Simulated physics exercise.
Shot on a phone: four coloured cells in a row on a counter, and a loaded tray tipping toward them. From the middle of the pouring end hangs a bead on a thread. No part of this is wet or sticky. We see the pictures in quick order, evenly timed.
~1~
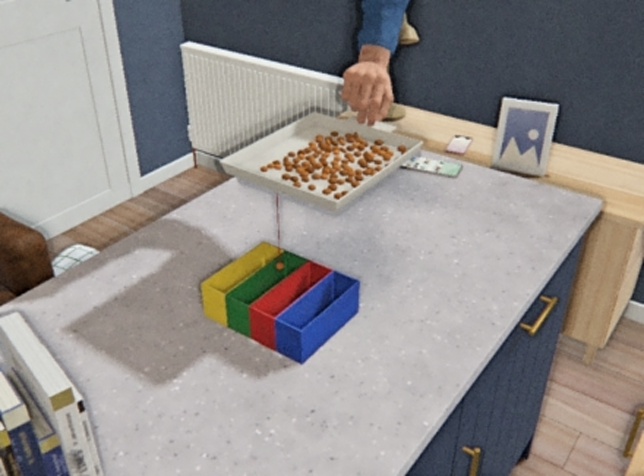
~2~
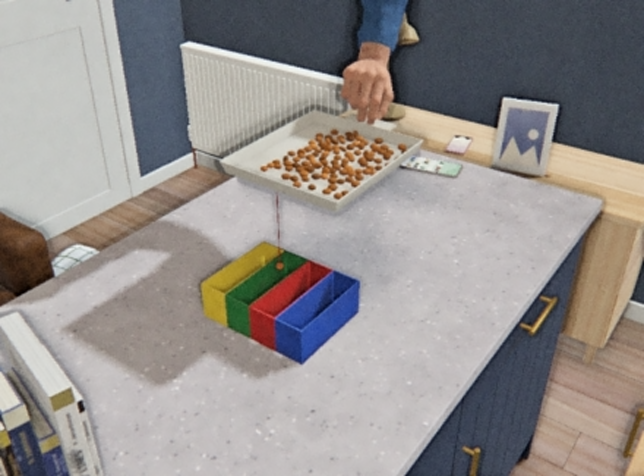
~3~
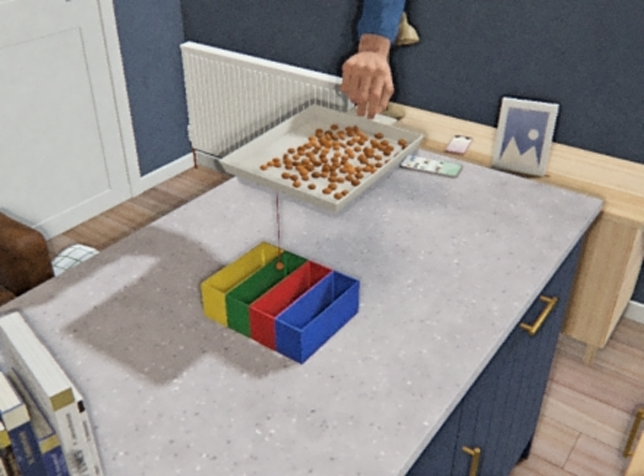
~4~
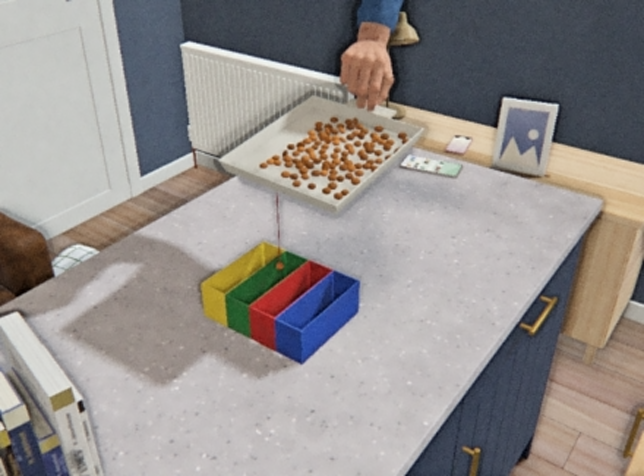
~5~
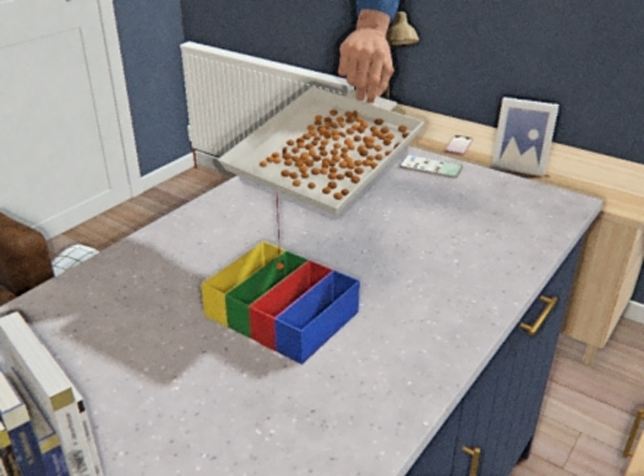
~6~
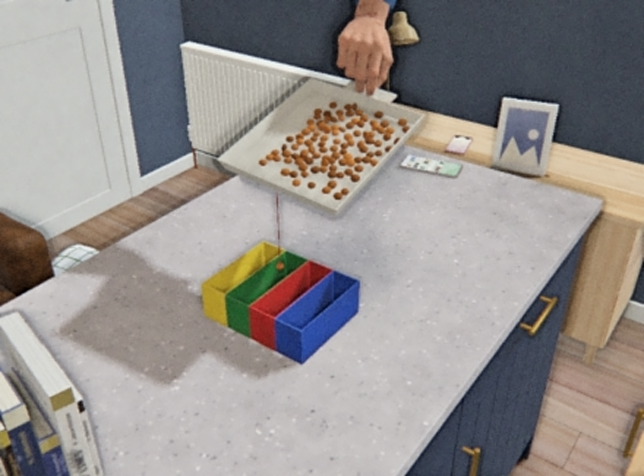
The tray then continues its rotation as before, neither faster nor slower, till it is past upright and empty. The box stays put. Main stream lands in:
Blue.
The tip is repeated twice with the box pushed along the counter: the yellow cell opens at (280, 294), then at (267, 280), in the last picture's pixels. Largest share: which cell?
The cell in green, then the red one.
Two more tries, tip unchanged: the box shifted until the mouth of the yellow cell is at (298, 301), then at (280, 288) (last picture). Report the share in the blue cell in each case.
The first position comes out at 0 per cent, the other at 0 per cent.
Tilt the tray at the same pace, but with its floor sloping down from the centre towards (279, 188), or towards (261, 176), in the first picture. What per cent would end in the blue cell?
About 20 % and about 0 %.
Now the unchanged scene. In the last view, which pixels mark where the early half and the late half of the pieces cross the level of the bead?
The opening part goes through (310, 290); what follows goes through (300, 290).
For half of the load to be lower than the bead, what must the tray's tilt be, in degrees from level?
Somewhere near 95 degrees, I'd say.
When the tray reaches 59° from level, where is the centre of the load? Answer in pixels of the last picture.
The load is centred around (312, 193).
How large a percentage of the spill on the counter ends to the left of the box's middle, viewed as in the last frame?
I reckon around 20 per cent.
Just after the last frame, tray tipped steeply; almost all on the tray; about a tenth falling or outside the box.
A moment on, tray tipped right over; roughly a quarter on the tray; roughly a quarter in the blue cell; about a tenth in the red cell; just a few in the green cell; roughly a third falling or outside the box.
Further on, tray tipped past a quarter turn; roughly half in the blue cell; roughly a quarter in the red cell; about a tenth in the green cell; just a few in the yellow cell; roughly a quarter falling or outside the box.
When it is over, tray tipped past a quarter turn; roughly half in the blue cell; roughly a quarter in the red cell; about a tenth in the green cell; just a few in the yellow cell; roughly a quarter outside the box.
